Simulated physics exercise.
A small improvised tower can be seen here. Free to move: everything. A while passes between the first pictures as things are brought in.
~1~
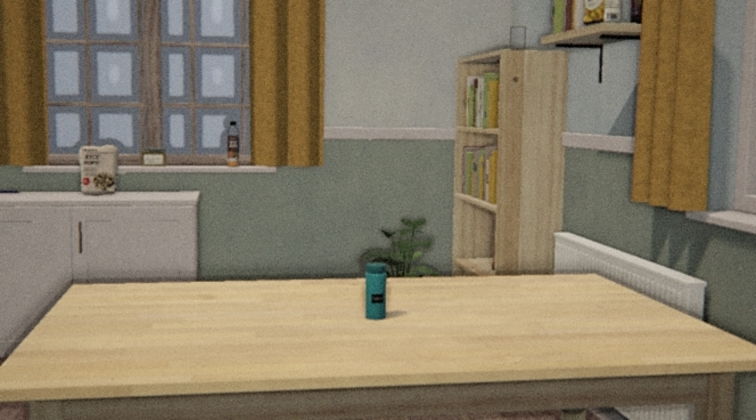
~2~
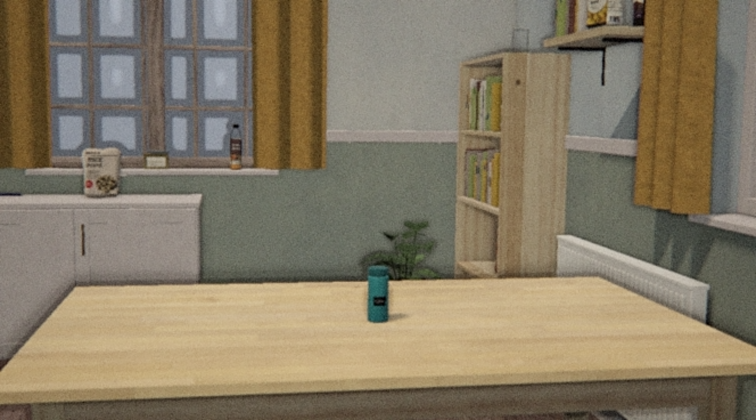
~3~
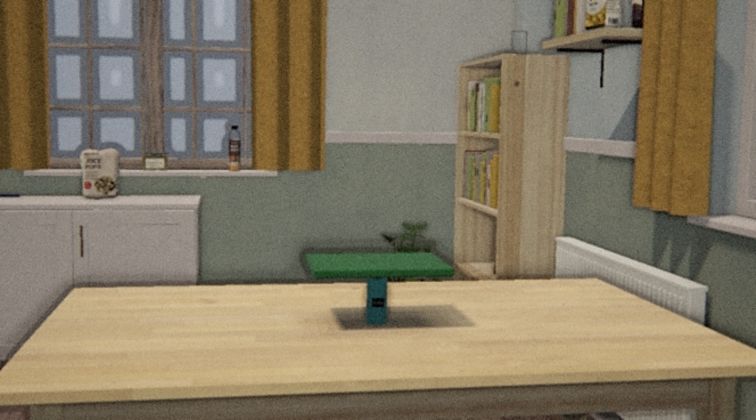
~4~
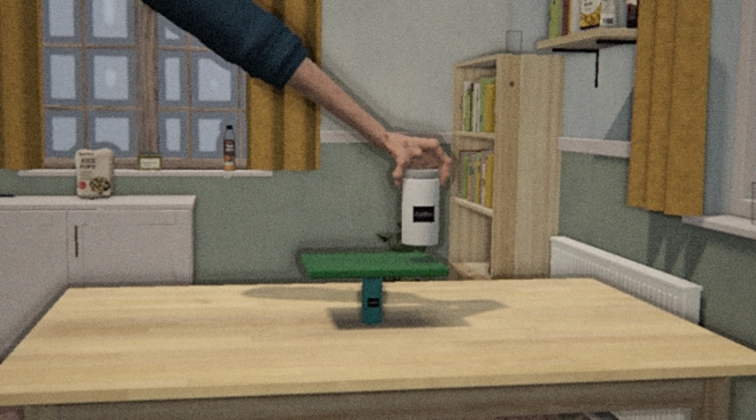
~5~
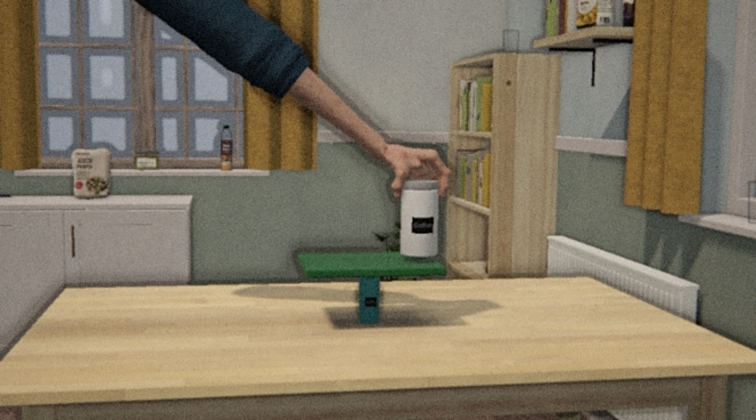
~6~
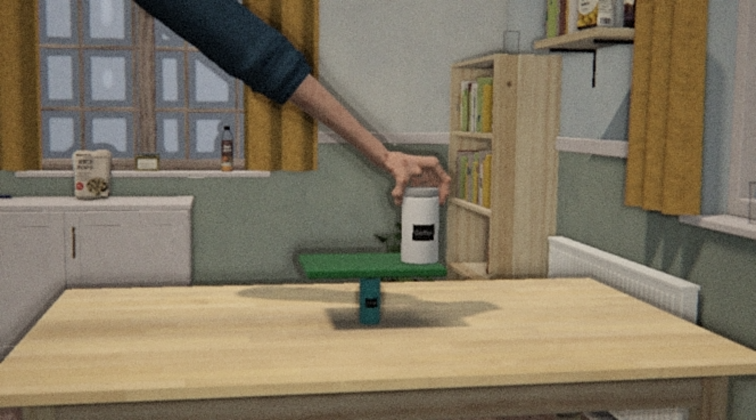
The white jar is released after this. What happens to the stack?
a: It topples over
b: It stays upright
The answer is a.
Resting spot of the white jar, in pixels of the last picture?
Roughly pixel (484, 305) in the last picture.
Then, 0.40 s past the last view, white jar now fallen; green lid rocked 60° from its first pose.
Then, 0.60 s past the last view, green lid rocked 65° from its first pose.
Then, 0.80 s past the last view, green lid now fallen; turquoise shaker rocked 57° from its first pose.
Then, 1.00 s past the last view, turquoise shaker now fallen.
Finally, fallen, turquoise shaker, green lid and white jar. Final places as the last picture's camera would see them, white jar near (484, 305). The stack comes apart.
